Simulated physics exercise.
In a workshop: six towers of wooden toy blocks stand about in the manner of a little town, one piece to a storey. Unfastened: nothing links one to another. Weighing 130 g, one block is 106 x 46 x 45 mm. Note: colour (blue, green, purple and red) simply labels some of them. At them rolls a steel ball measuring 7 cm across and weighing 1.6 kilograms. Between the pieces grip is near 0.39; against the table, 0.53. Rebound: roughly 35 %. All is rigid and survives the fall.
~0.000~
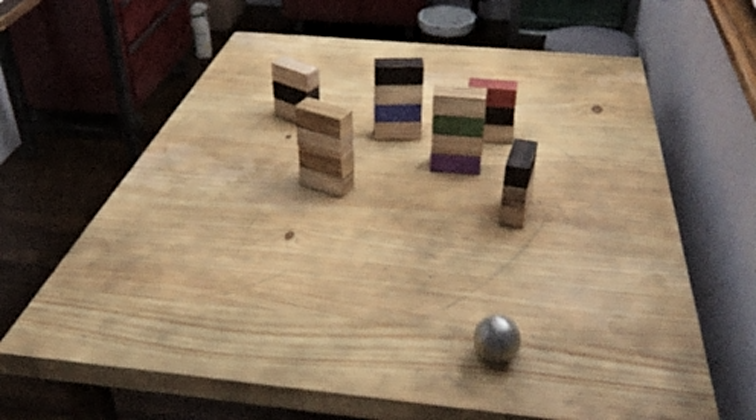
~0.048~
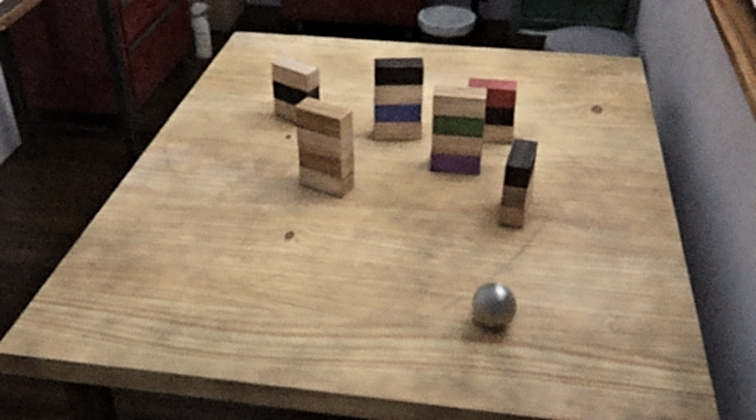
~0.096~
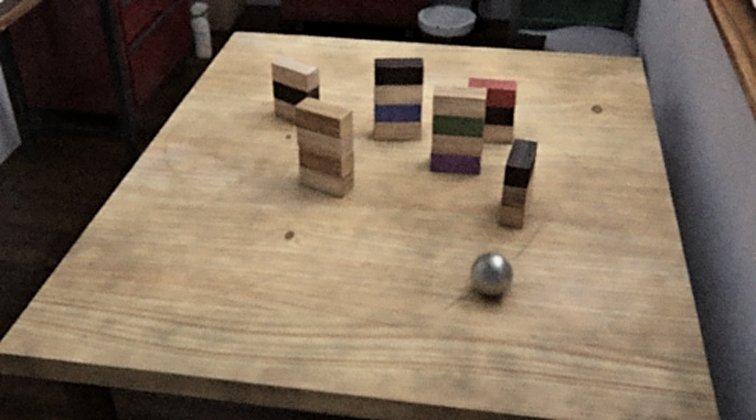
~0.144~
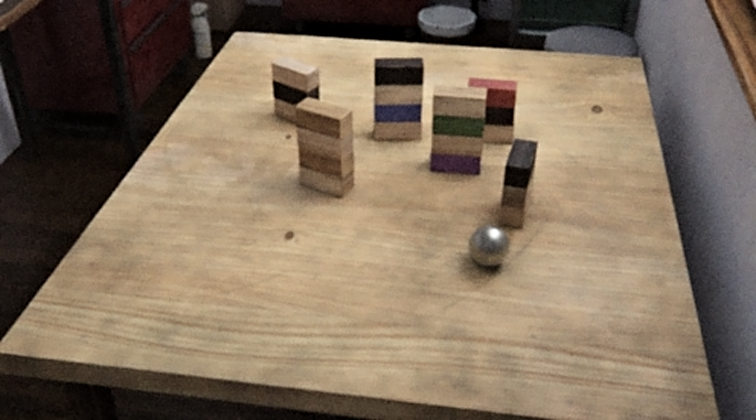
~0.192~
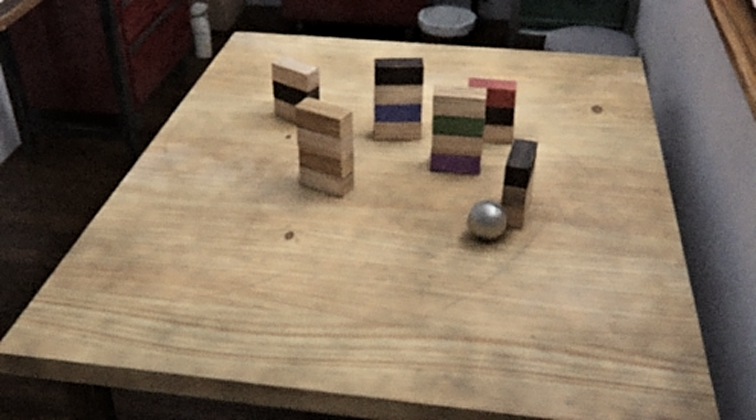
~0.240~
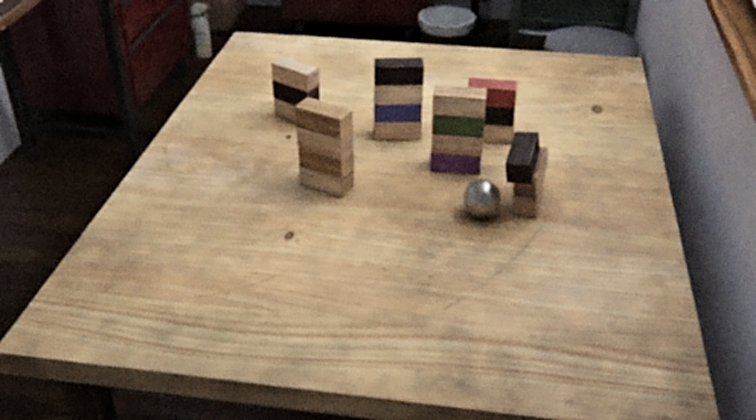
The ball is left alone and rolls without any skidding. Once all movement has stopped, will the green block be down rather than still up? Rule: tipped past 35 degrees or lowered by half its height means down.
Yes, it ends up out of place.
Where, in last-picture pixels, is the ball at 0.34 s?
It sits close to pixel (471, 160).
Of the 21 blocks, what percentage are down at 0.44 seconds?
By then, 15 per cent.
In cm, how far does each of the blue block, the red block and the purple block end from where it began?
About: Blue 0, red 4, purple 14.
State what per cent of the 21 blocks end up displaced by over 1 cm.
That makes 50 percent.
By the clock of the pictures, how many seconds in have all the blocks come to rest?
That comes at about 1.0 s.
After 0.34 s, ball still moving; 1 of the 21 blocks down; green block 8° from how it stood; purple block 28 mm from its place.
After 0.44 s, ball still moving; 3 of the 21 blocks down; green block 46° from how it stood, 28 mm lower; red block 12 mm from its place.
After 0.58 s, ball still moving; 4 of the 21 blocks down; green block on its side; red block 43 mm from its place.
In the end (1.3 s), ball rolling away; 4 of the 21 blocks down; green block on its side; red block 46 mm from its place; purple block 15 cm from its place. From the last view, middles, green block near (439, 149), red block near (498, 84).
